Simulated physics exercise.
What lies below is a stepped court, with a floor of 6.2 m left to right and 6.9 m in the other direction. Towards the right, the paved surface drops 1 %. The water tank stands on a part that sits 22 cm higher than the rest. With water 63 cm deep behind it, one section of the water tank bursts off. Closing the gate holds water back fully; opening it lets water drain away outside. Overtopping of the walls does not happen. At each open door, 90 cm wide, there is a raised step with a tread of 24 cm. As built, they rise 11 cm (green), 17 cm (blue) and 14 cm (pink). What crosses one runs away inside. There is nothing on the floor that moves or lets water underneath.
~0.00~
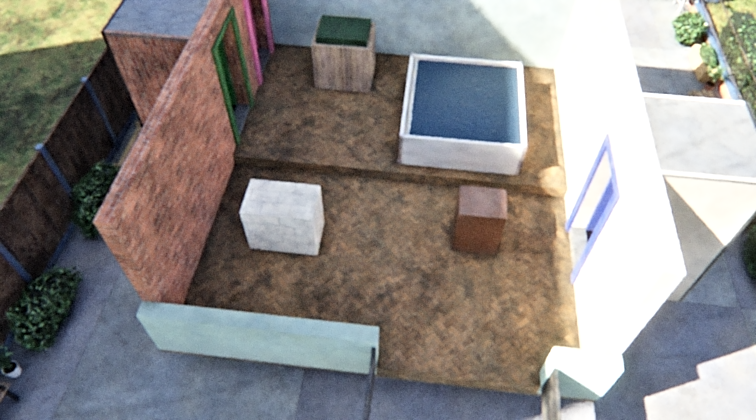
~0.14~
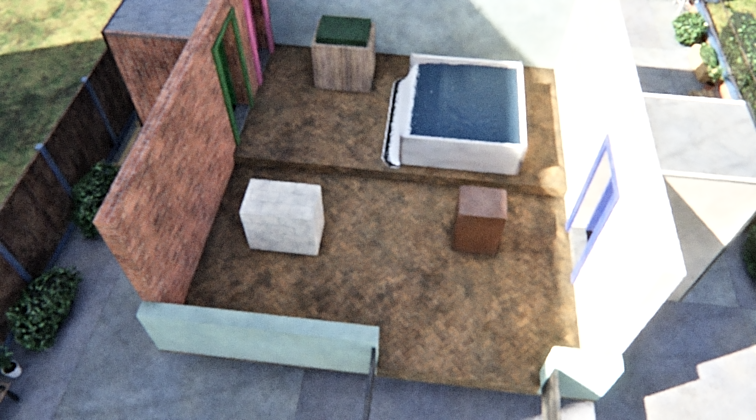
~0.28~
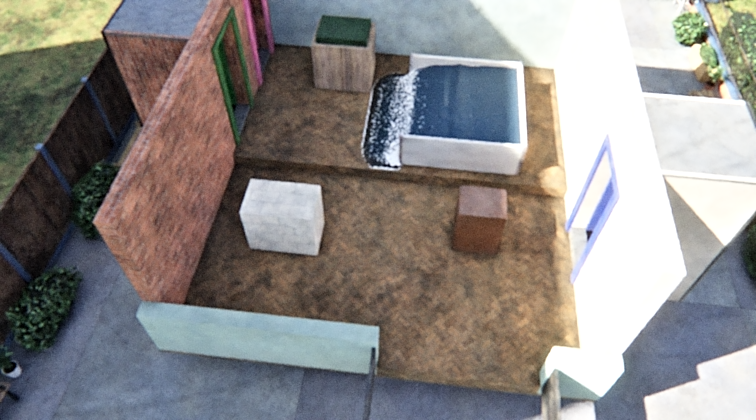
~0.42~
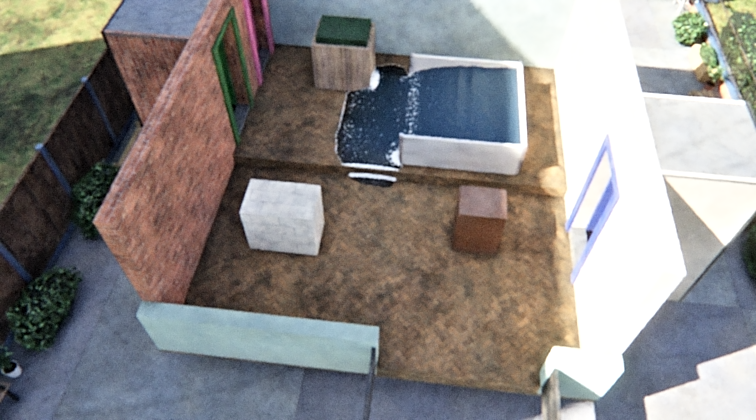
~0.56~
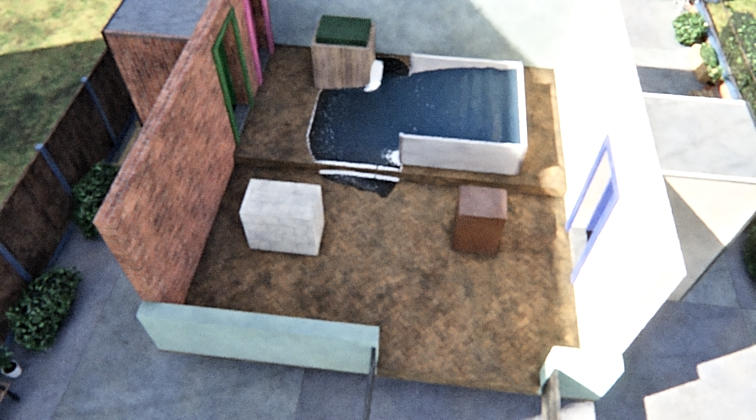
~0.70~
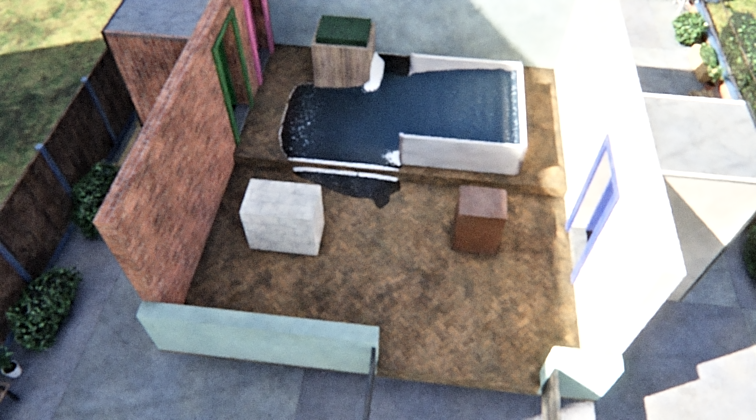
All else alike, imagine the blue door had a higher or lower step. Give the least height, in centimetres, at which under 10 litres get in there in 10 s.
13 cm.
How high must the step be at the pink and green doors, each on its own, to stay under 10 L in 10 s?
About 16 cm at pink and about 32 cm at green.
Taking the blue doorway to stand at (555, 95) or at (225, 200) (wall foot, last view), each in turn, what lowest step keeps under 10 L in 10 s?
You'd want about 14.0 cm there first, then about 20 cm.
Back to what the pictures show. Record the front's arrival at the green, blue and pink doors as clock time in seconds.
At green it's 0.9 s, at blue 6.0 s, and at pink 1.2 s.
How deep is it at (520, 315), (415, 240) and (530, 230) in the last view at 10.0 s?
Roughly 13, then 6, then 14 cm.
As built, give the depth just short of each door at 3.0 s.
Reading in centimetres: Green = 26, blue = 0, pink = 19.
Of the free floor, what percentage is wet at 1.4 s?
Roughly 30 percent.
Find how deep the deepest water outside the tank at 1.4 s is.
Up to some 37 centimetres, I'd say.
After 1.4 s water covers 30 % of the floor, deepest (37 cm) near (255, 99); it has not reached the blue door.
After 3.0 s water covers 50 % of the floor, deepest (29 cm) near (271, 55); it has not reached the blue door.
After 10.0 s water covers 95 % of the floor, deepest (16 cm) near (503, 239); 13 cm at the blue door, 1 litre in over its 17 cm step.
At the blue door as built, the water arrived by 6.2 s and peaked near 17 cm at 8.6 s.
Run again over the same 10 s with other heights there, 26 litres in over 10.5 cm, 5 litres over 14 cm. The limit of 10 litres is kept from about 13 cm up.
